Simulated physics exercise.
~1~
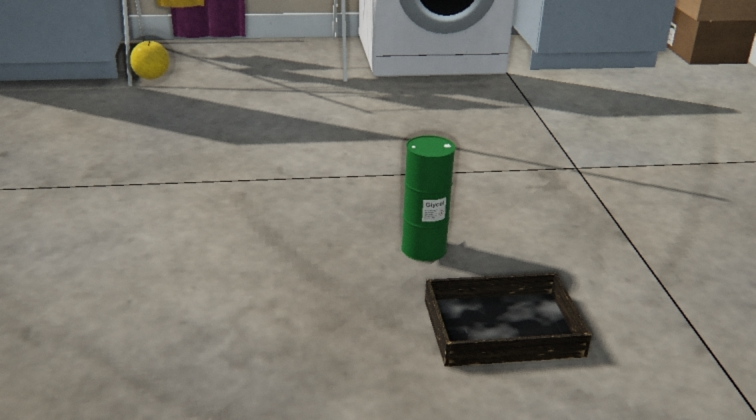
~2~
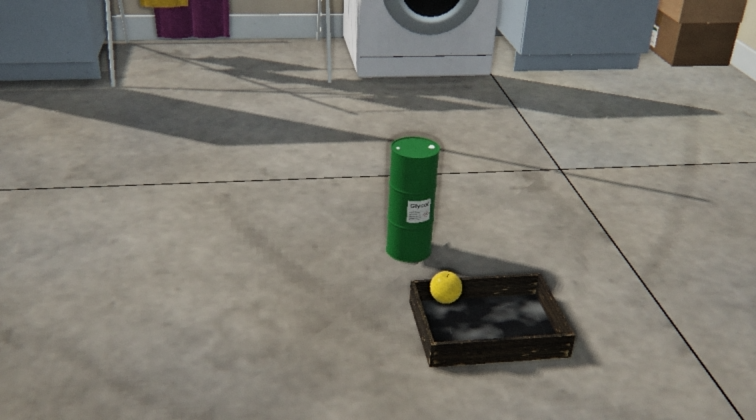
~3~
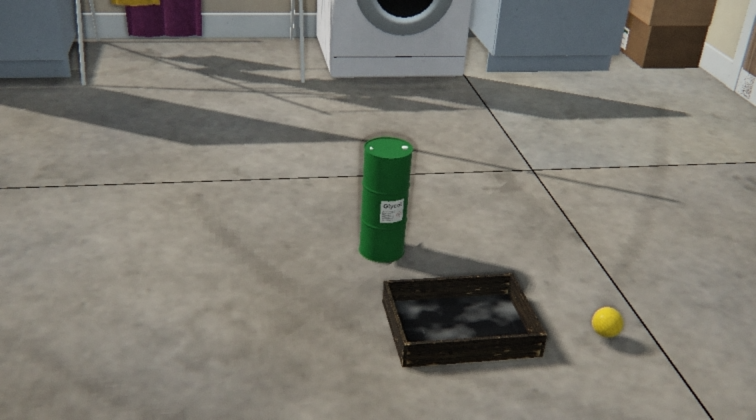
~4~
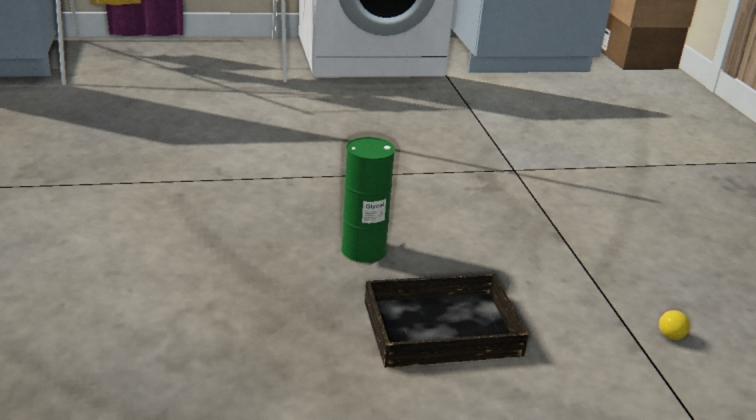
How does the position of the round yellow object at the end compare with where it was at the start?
At the start it is at the upper left of the view, far from the dark box. At the end it is at the lower right, outside the box and to the right of it.
In the video, a round yellow object travels from the upper left toward an open, dark box beside a green canister on a concrete floor, passes the box, and ends up outside it to the right, while the canister stays standing and the view pans slightly right.
